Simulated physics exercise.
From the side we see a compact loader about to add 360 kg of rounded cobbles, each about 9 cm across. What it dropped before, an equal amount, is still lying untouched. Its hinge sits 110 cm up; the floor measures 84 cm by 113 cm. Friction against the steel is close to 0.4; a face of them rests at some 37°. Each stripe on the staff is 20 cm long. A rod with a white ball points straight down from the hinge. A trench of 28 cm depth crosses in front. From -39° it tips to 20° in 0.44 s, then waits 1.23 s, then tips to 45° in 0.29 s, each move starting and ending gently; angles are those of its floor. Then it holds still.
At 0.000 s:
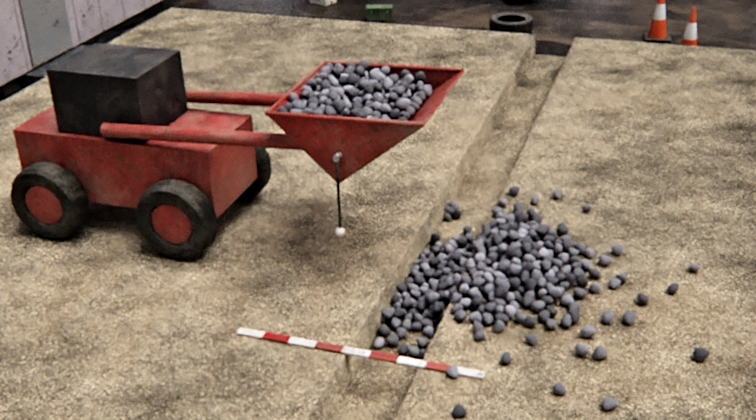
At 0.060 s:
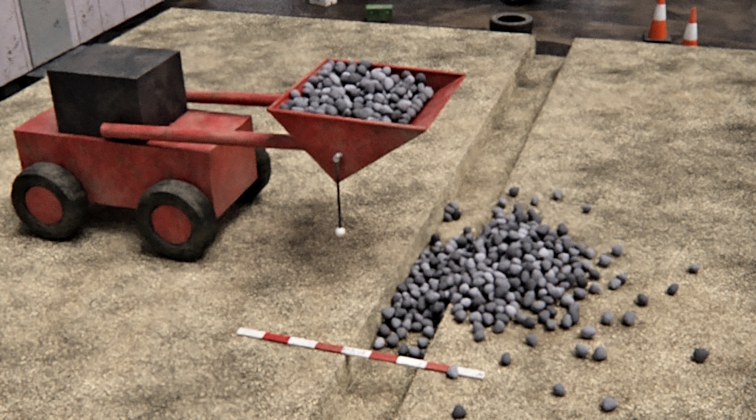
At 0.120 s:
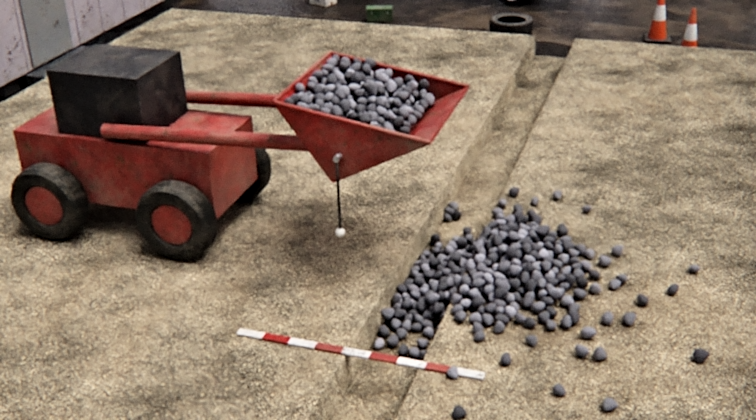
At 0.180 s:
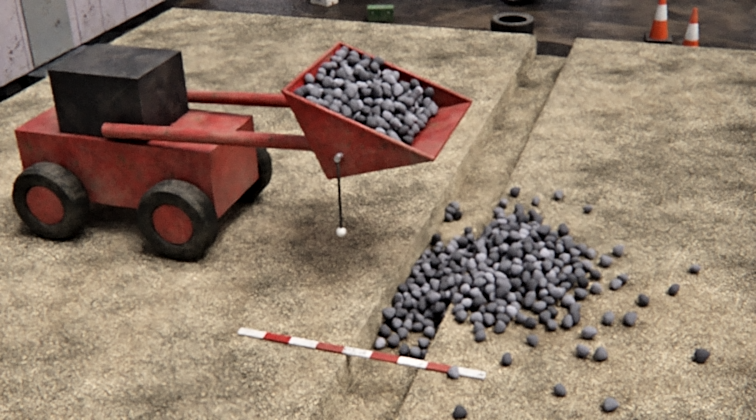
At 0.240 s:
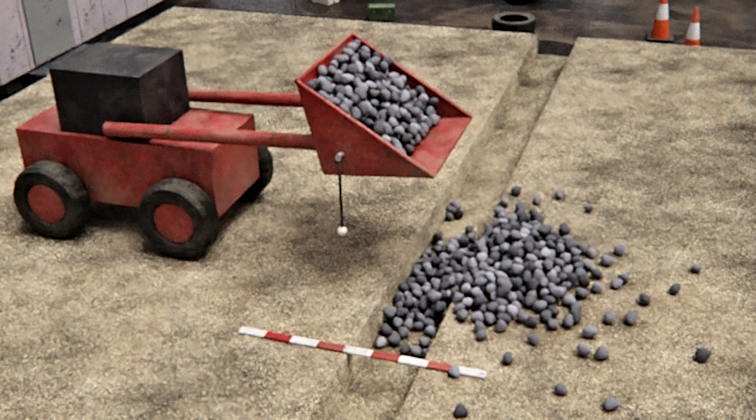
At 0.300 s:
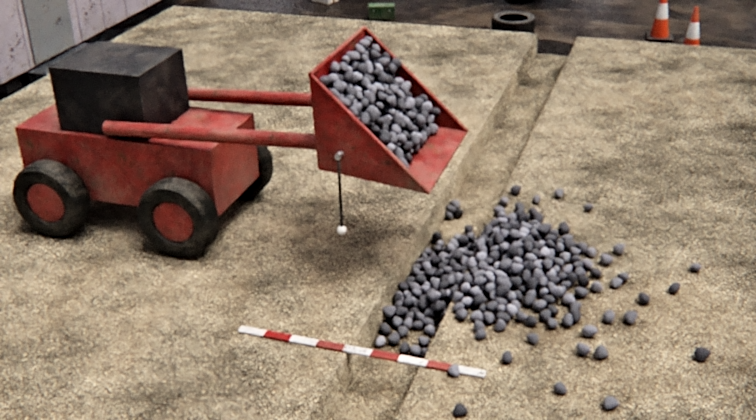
The red loader's bucket, full of grey stones, tilts steadily forward beside a stone pile.
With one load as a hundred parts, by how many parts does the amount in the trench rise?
About 55 per cent.
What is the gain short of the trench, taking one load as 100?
About 0 per cent.
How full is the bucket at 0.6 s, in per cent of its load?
About 100 per cent.
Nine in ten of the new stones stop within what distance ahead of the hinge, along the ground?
About 140 cm.
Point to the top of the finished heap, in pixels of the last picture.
Near (505, 242).
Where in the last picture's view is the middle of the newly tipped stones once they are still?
Around (464, 260).
After 0.4 s the floor is at 19°; in per cent of one load, 100 in the bucket, 40 in the trench, 60 past the trench; the foremost stones are at (655, 327).
After 0.6 s the floor is at 20°; in per cent of one load, 99 in the bucket, 41 in the trench, 60 past the trench; the foremost stones are at (655, 327).
After 2.4 s the floor is at 45°; in per cent of one load, 0 in the bucket, 94 in the trench, 106 past the trench; the foremost stones are at (702, 298).
After 5.1 s the floor is at 45°; in per cent of one load, 0 in the bucket, 95 in the trench, 105 past the trench; the foremost stones are at (702, 298). Net gain in the trench, 55.
